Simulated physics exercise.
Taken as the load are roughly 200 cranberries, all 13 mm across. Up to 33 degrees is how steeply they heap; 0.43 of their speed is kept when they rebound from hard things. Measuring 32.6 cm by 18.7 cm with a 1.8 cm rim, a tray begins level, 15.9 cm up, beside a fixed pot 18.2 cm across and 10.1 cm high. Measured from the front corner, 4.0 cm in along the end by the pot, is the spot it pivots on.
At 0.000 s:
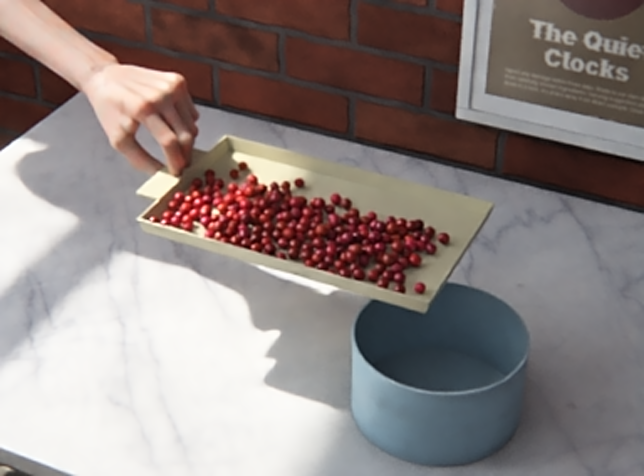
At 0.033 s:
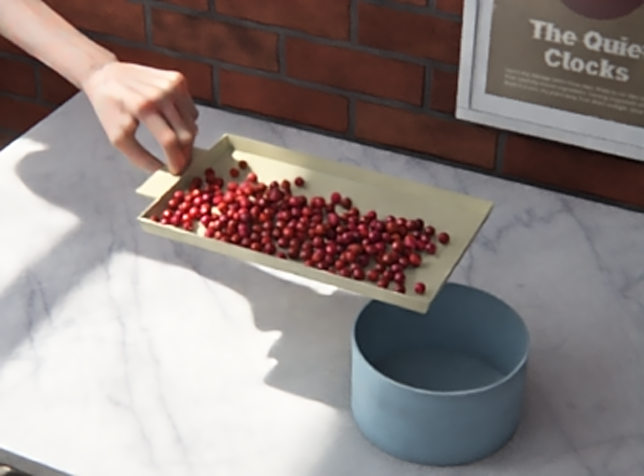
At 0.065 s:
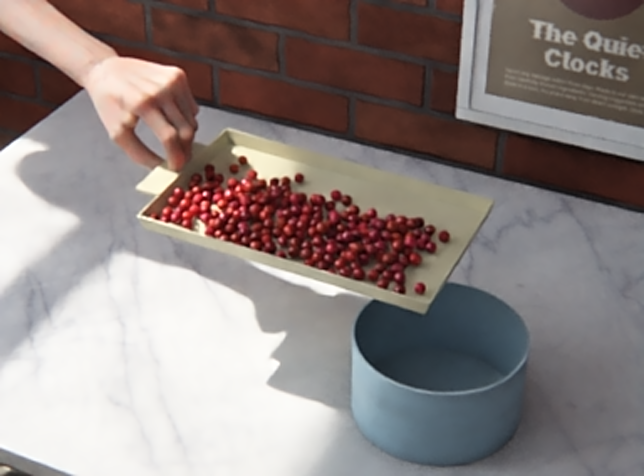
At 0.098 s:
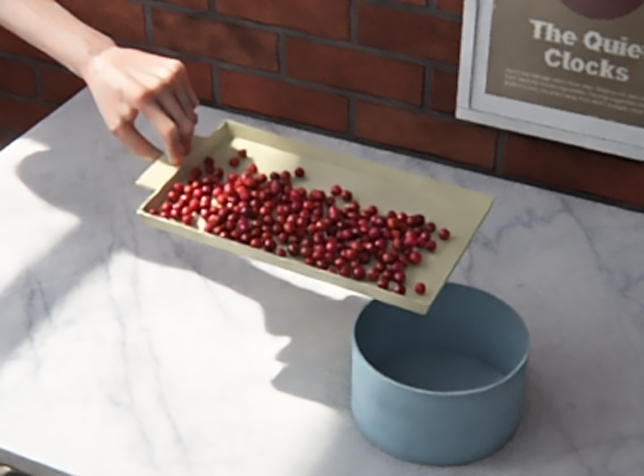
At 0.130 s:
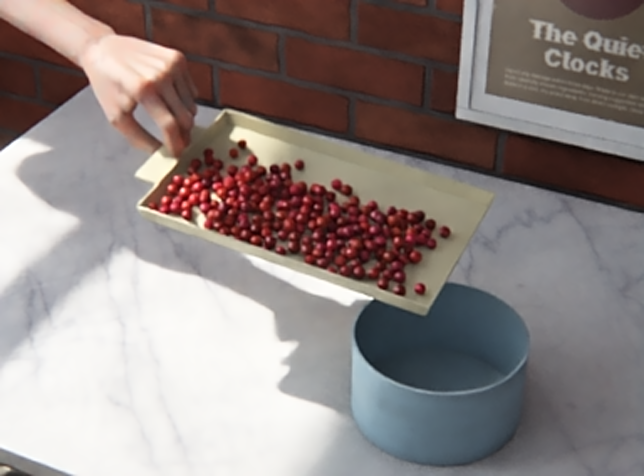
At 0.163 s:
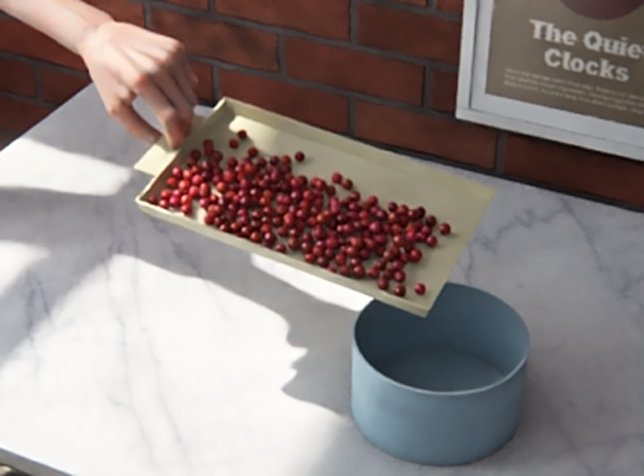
A white marble counter with grey veins stands against a red brick wall, seen from above at an angle by a still camera. A hand at the upper left holds a pale yellow tray of red cranberries, with a round blue pot below its right end and a framed poster on the wall. The hand gradually raises the tray's left side, tilting it slightly rightward, while the berries barely shift on it.
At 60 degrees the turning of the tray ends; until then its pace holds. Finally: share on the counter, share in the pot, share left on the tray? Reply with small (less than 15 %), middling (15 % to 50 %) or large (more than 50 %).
Counter - small, pot - small, tray - large.
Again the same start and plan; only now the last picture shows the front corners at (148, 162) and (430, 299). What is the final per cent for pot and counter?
You'd end with pot at 25 and counter at 30.
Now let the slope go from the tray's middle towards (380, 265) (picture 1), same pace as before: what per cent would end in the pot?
I'd say close to 25 %.
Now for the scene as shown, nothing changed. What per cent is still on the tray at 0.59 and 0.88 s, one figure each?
Around 100 first, about 90 after.
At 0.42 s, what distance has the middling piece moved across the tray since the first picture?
I'd say close to 2 centimetres.
After 0.42 s, tilt 35 degrees; the tray holds 100 %, the pot 0 %.
After 0.59 s, tilt 52 degrees; the tray holds 100 %, the pot 0 %.
Then, at 0.88 s, tilt 60 degrees; the tray holds 90 %, the pot 5 %.
In the end, at 1.5 s, counter 5 %, pot 5 %, tray 90 %.
